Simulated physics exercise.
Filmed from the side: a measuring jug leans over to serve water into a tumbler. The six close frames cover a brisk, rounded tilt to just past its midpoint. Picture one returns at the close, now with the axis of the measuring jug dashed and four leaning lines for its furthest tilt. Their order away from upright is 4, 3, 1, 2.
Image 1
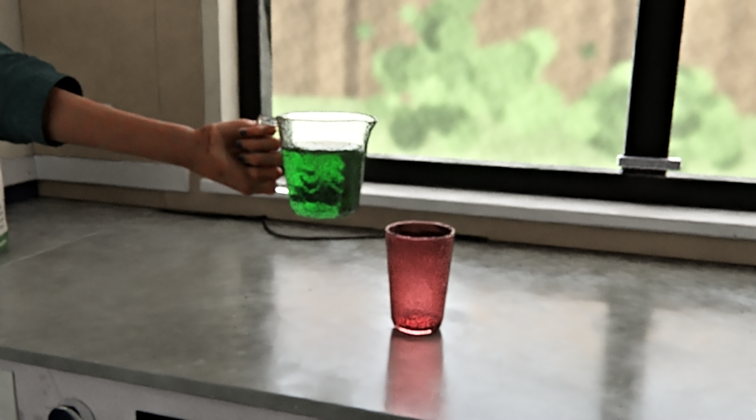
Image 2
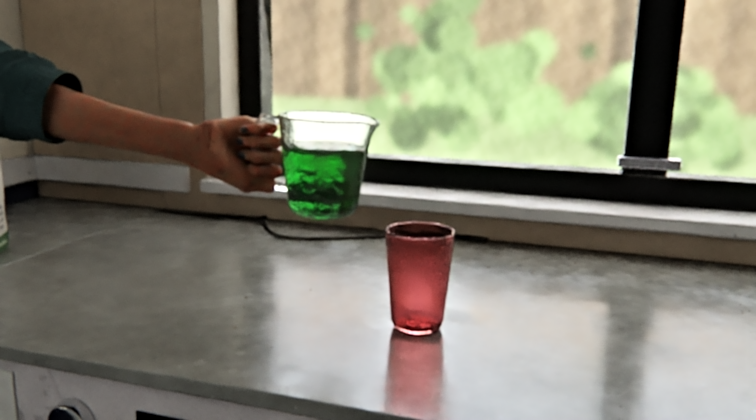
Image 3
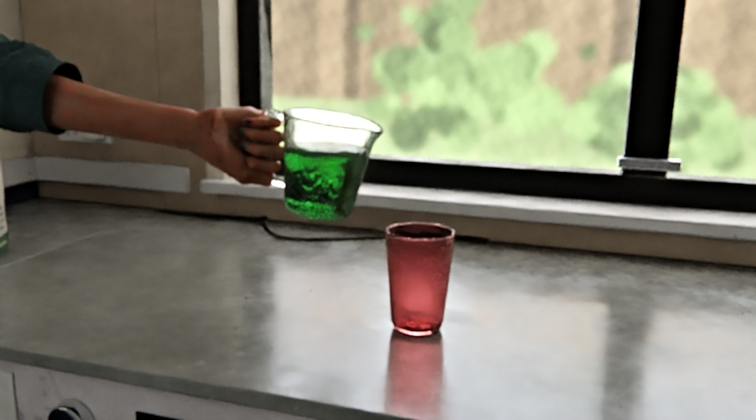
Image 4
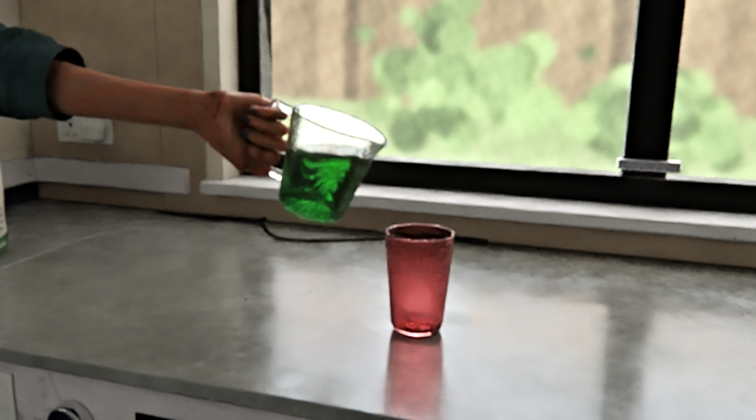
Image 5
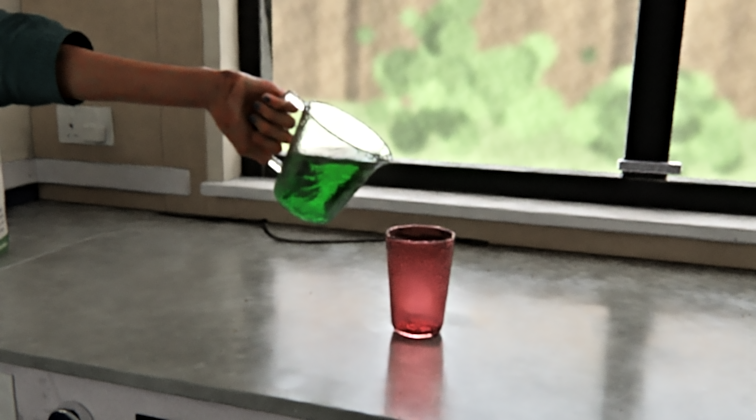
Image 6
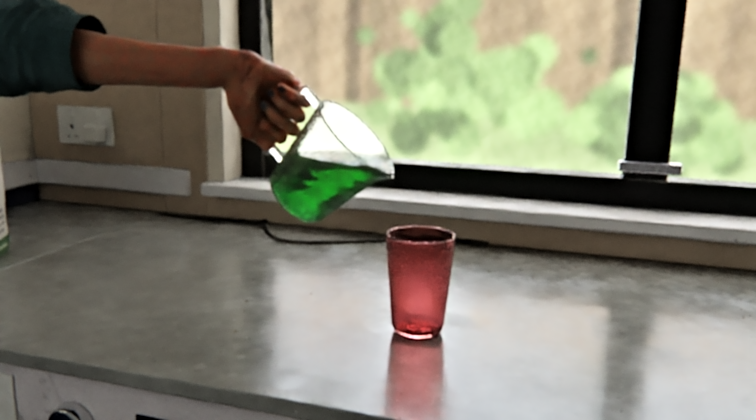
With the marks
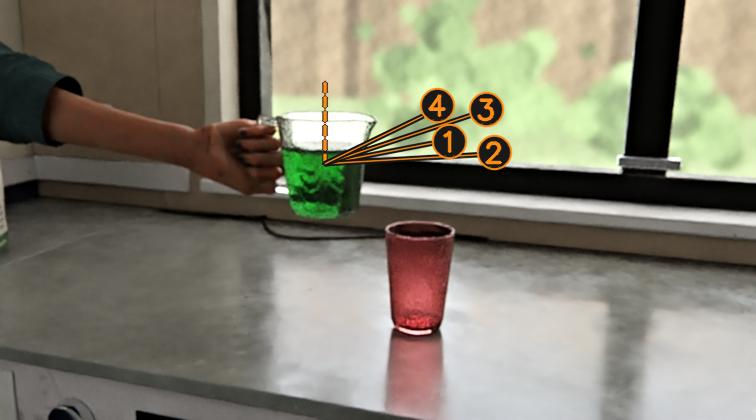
A hand reaching in from the left, in a dark teal sleeve, holds a clear glass measuring jug of bright green liquid above a grey kitchen counter, seen from the side. A textured red tumbler stands on the counter to the jug's lower right, before a black-framed window with blurred greenery outside. The hand tilts the jug steadily rightward, its green liquid shifting toward the lip, while the tumbler stays still.
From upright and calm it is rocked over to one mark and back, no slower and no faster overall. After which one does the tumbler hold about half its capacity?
Best: 4.
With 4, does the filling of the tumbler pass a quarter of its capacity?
Yes, it does.
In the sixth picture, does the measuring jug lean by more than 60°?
No.
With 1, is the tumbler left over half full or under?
Over half.
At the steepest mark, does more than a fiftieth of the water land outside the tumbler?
Yes, it does.
On the marked copy, 1 at (431, 143); 2 at (478, 154); 3 at (470, 115); 4 at (422, 116).
Choosing 1, the tumbler ends with about 79 % of what it can hold.
Choosing 2, the tumbler ends with about 80 % of what it can hold; 13 % of the water is spilt.
Choosing 3, the tumbler ends with about 65 % of what it can hold.
Choosing 4, the tumbler ends with about 49 % of what it can hold.
